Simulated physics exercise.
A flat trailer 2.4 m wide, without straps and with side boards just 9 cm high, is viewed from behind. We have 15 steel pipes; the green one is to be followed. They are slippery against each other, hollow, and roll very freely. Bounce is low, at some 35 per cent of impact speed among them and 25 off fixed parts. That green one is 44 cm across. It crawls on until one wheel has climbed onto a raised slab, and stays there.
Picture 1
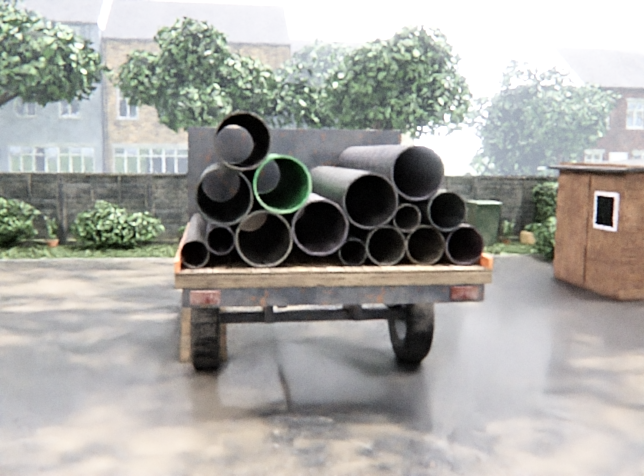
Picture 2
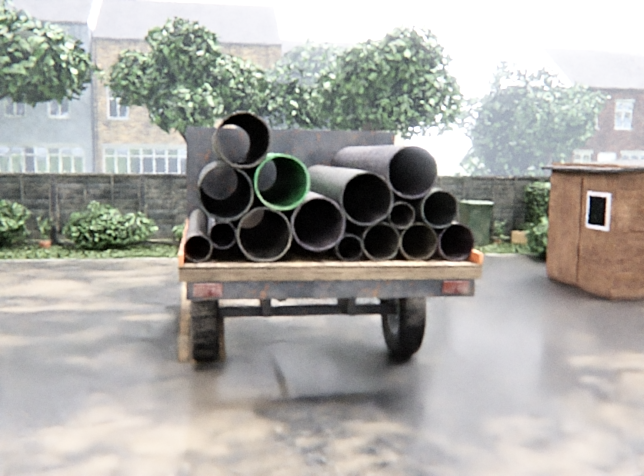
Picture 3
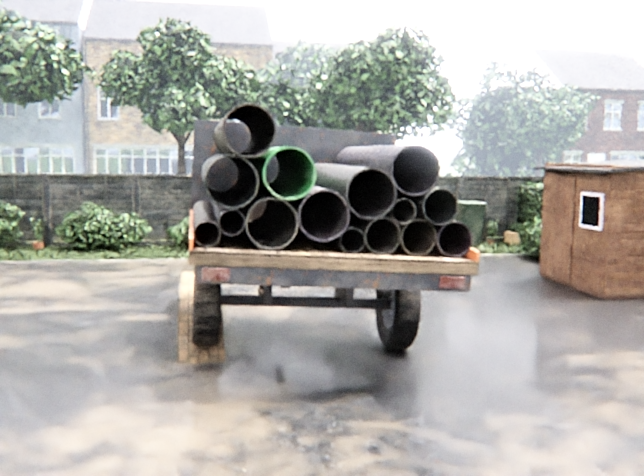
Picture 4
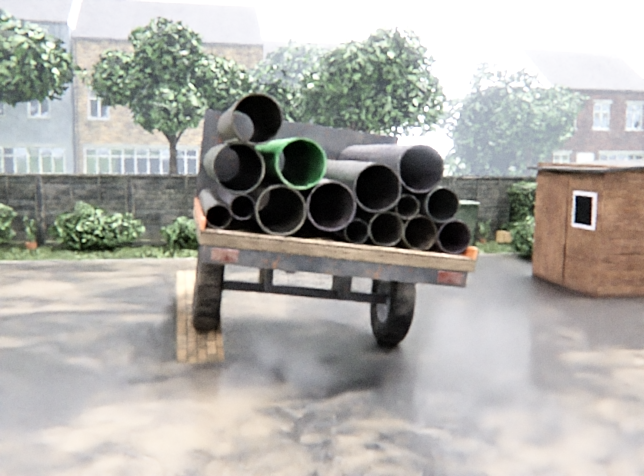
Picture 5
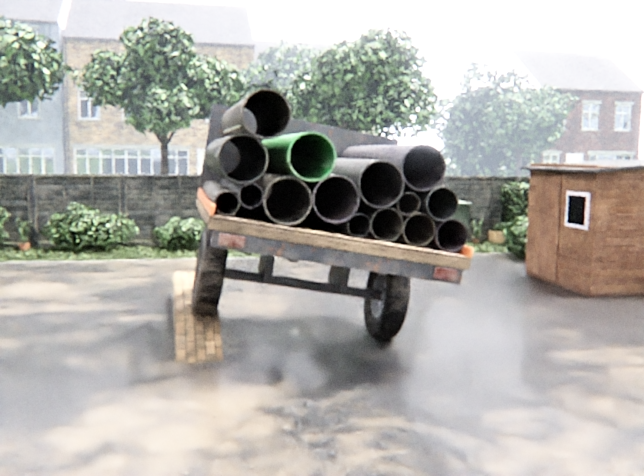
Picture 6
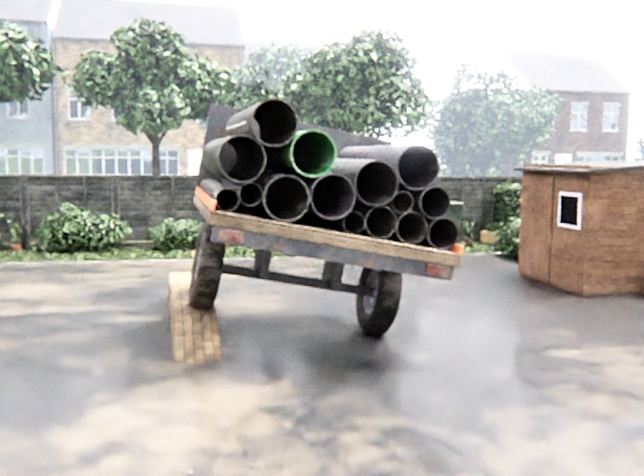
In a paved yard near houses, a flat trailer stacked with dark pipes and one green one rolled away, its left wheel climbing a ramp, and the deck tilted down to the right.
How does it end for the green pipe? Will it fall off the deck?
It stays put - the green pipe, that is.
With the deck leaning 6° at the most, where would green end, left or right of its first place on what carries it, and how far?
Roughly 0 cm, towards the left.
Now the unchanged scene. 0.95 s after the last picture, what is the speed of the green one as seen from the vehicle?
Near 0.0 m/s at that time.
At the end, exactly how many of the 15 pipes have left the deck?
Count of them: 2.
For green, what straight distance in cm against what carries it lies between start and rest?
Green ends up 0 from where it began.
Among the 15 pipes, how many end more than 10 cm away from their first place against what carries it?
Total tallied: 2.
Another 1.0 s on from the last picture, green is up on others, 80 cm from the left edge; 1 off so far.
Another 2.3 s on from the last picture, still the same for green; 2 off so far.
Another 3.7 s on from the last picture, still the same for green; 2 off so far.
In the end (5.3 s after the last picture), green is up on others, 80 cm from the left edge; 2 off so far.
